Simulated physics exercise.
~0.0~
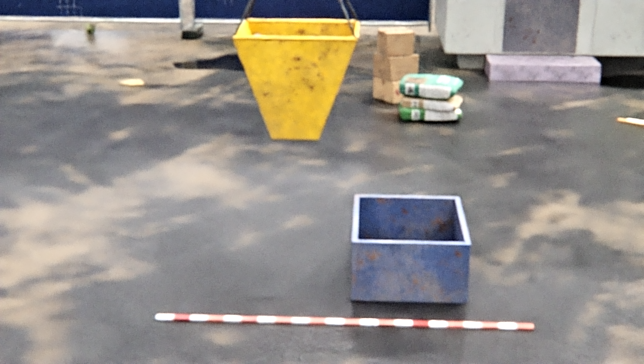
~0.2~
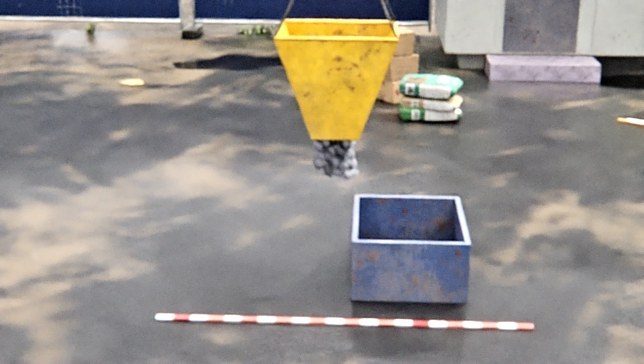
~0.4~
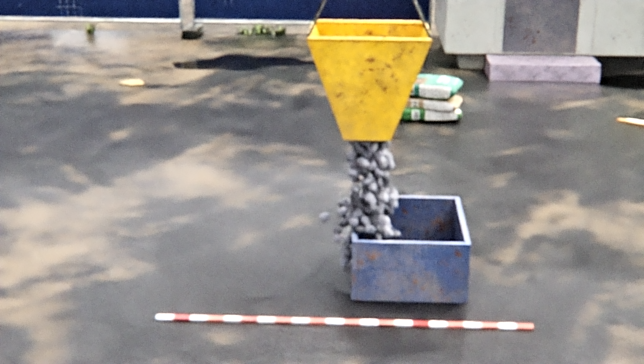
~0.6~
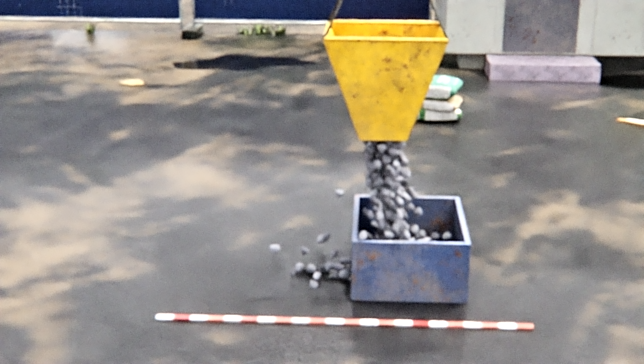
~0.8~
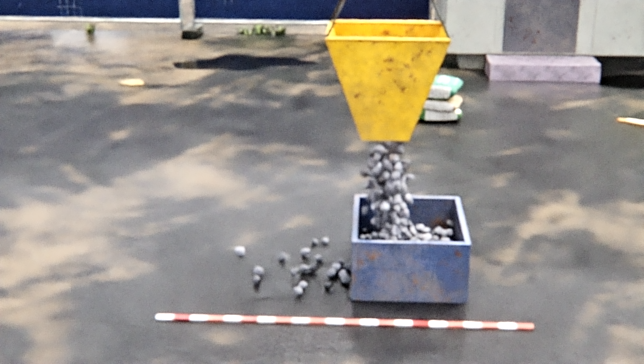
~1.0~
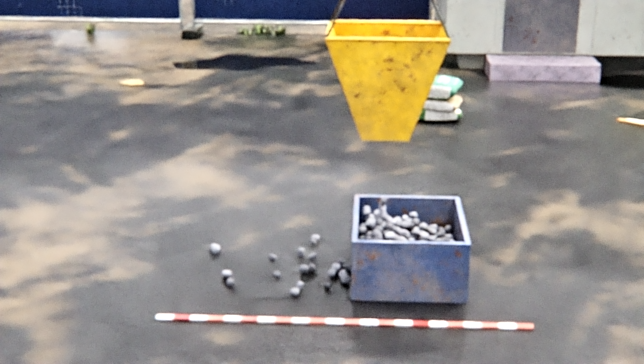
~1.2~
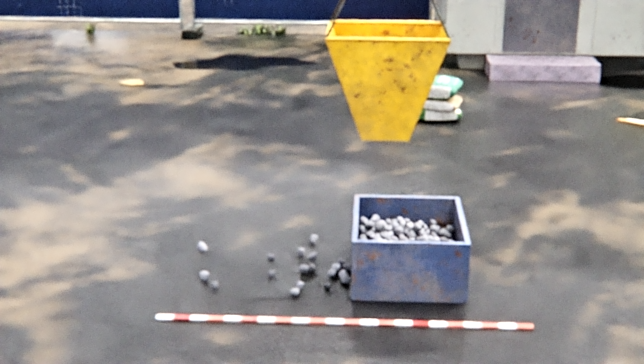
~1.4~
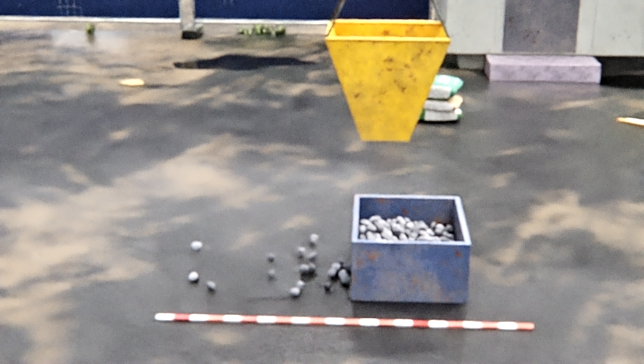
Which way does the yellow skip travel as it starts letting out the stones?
It travels to the right, coming to hang above the blue bin.
